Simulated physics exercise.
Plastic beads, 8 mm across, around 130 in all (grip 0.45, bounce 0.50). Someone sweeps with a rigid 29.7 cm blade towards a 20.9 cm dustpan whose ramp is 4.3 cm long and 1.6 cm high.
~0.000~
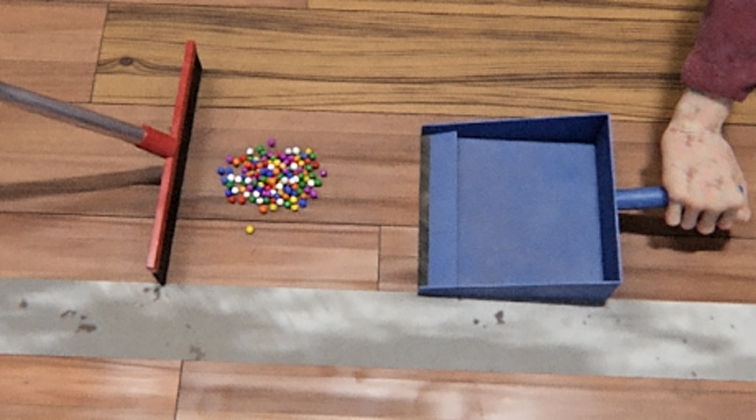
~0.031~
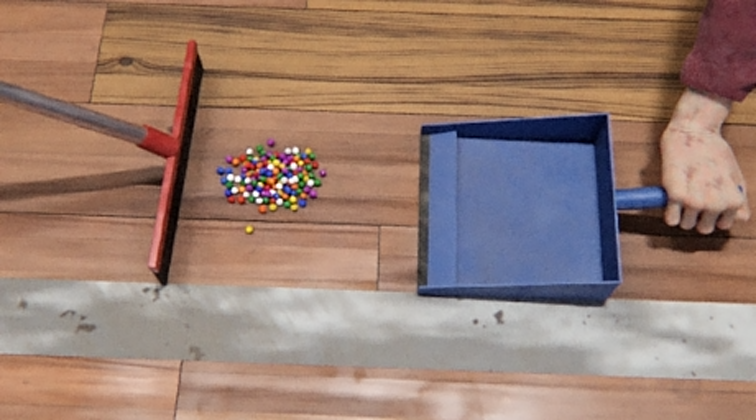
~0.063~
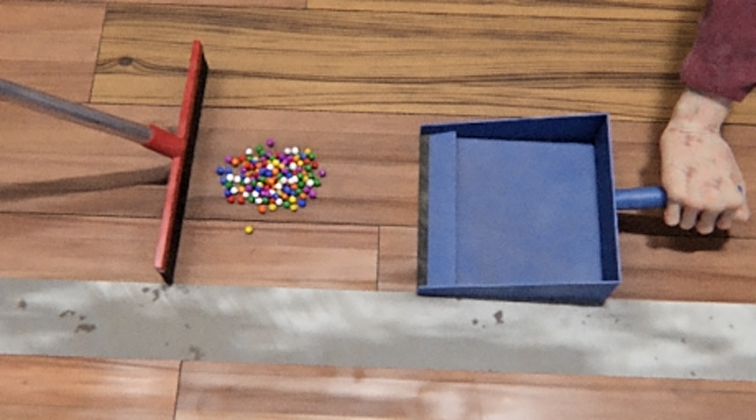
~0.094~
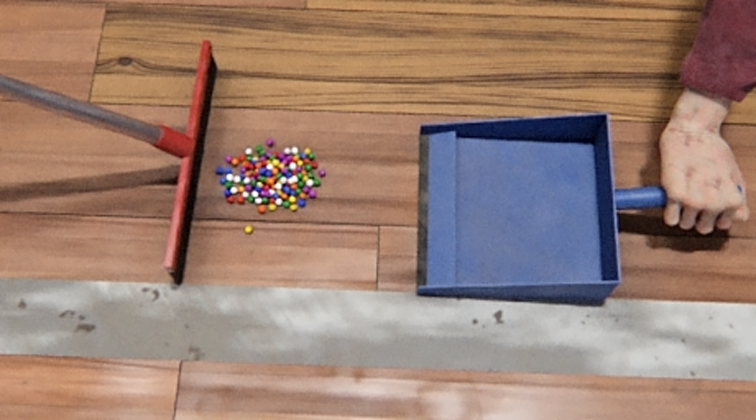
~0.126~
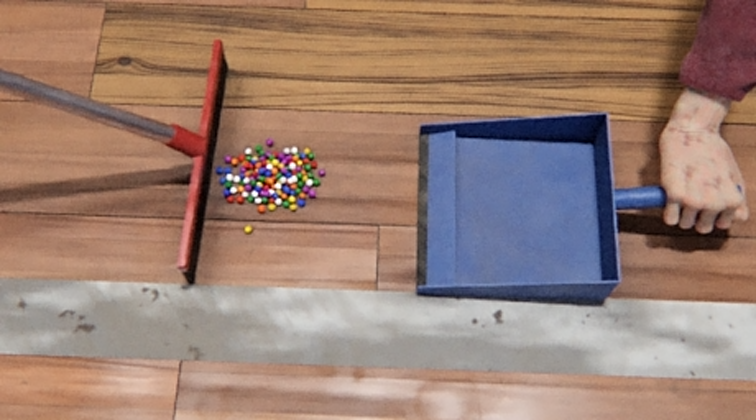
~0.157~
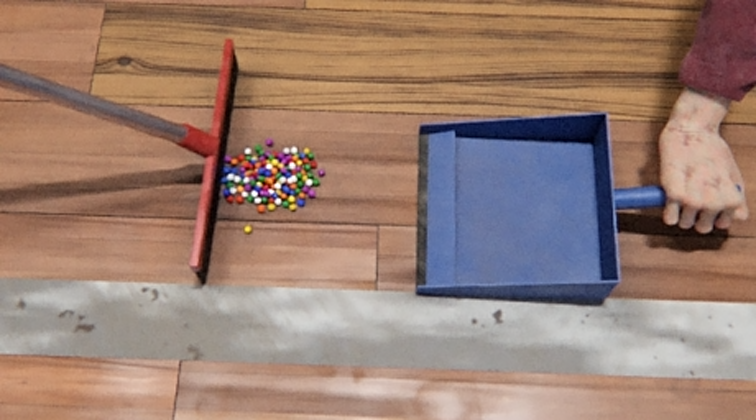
A red-framed blade with a dark edge, on a long grey handle, slides slowly rightward across a wooden plank floor crossed by a pale grey strip, seen from above. Ahead of it lies a small heap of multicoloured beads, and at right a hand in a maroon sleeve holds a blue dustpan still. The blade closes the gap and reaches the heap's left edge, barely disturbing it, while the camera stays fixed.
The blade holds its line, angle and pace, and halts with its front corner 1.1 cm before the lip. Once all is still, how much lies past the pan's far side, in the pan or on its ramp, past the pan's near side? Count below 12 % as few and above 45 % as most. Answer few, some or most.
Far side: Some, pan: Some, near side: Few.
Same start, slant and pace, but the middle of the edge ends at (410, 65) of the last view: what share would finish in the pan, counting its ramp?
Some 10 per cent.
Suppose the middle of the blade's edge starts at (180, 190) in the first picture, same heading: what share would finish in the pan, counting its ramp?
Some 40 per cent.
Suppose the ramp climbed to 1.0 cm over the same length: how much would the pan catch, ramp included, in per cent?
Then about 40 per cent.
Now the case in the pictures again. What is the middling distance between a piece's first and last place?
Some 18 cm.
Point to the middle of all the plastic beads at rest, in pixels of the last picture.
Near (421, 177).
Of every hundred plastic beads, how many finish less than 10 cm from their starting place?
Roughly 0 per cent.
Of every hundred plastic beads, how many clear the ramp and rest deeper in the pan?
Roughly 0 per cent.
After 0.40 s, middle of the blade 13 cm from the lip; 0 % over the lip, far side 5 %, near side 0 %.
After 0.56 s, middle of the blade 6 cm from the lip; 0 % over the lip, far side 15 %, near side 0 %.
After 0.84 s, middle of the blade 2 cm from the lip; 35 % over the lip, far side 15 %, near side 0 %.
By 1.4 s all is still; far side 15 %, pan 30 %, near side 0 %, in front of the lip or behind the blade 50 %.
